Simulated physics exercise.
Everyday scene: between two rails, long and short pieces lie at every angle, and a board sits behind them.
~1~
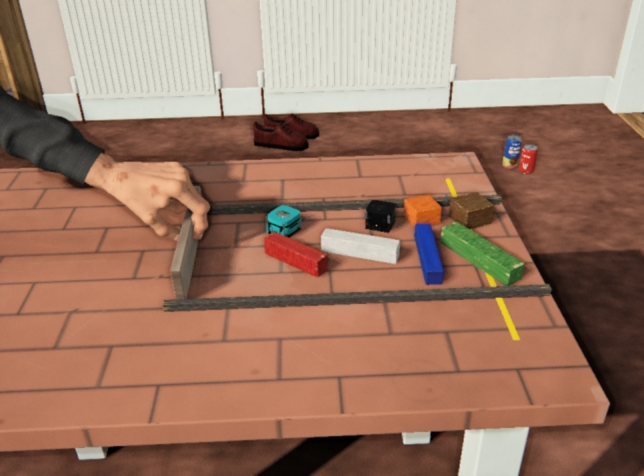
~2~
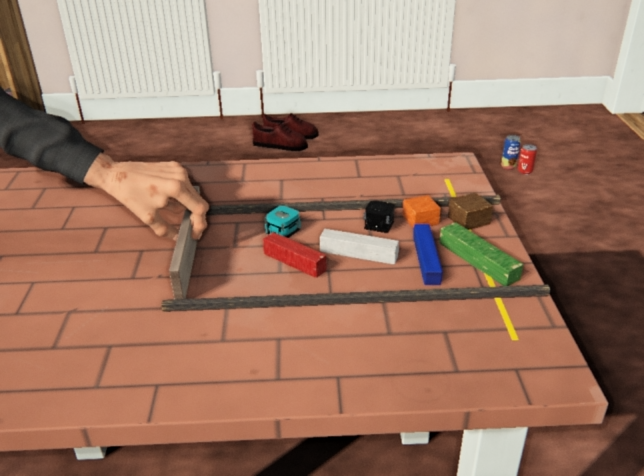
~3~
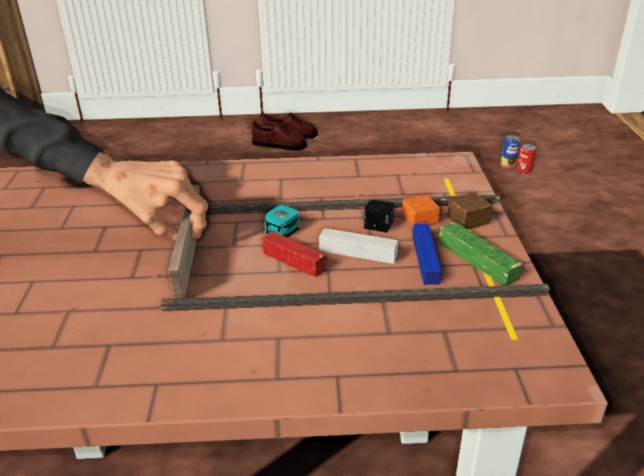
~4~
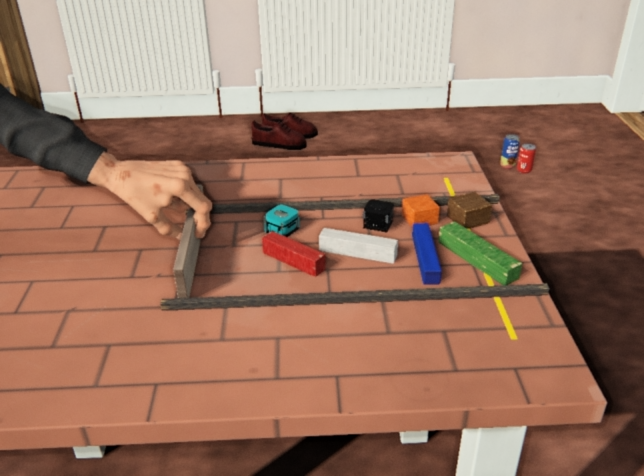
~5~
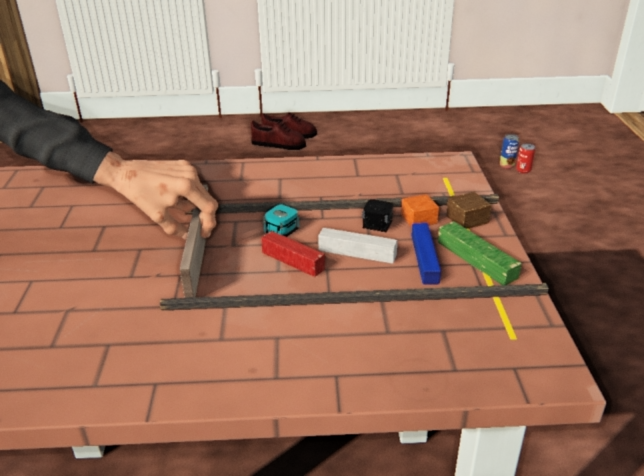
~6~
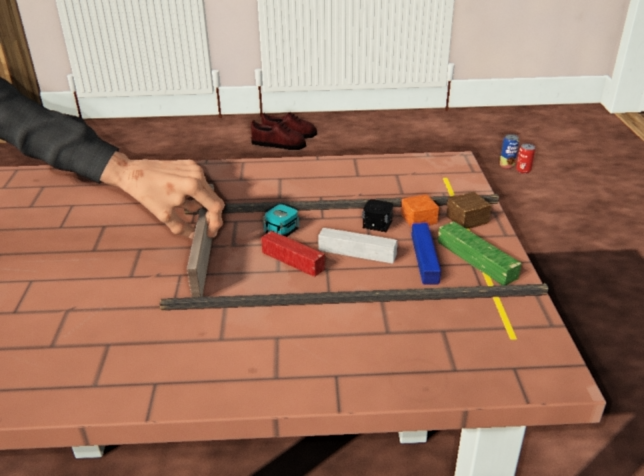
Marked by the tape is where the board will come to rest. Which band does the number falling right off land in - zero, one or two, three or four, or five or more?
Seems three or four of them come crashing down.
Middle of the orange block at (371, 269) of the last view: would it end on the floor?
Then it holds on.
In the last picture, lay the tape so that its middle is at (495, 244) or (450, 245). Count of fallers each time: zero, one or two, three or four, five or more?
Going one tape after another, I'd say five or more for the first and one or two for the second.
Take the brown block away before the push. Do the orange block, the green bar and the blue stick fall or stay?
The orange block: Drops. The green bar: Drops. The blue stick: Remains.
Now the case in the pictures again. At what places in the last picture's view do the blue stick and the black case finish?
The blue stick at (519, 248), the black case at (503, 208).
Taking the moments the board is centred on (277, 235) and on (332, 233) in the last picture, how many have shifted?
Counting first: 2, next 3.
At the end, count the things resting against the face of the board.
In contact: 2.
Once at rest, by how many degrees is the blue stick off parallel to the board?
It measures close to 0 degrees.
Soon after, none off yet; brown block at rest near (469, 210); green bar at rest near (478, 252); orange block at rest near (420, 211).
After that, none off yet; brown block displaced a little near (483, 210); green bar at rest near (478, 252); orange block displaced about its own width near (449, 208).
In the end, the number that fall off is three or four; gone, orange block, green bar and brown block.
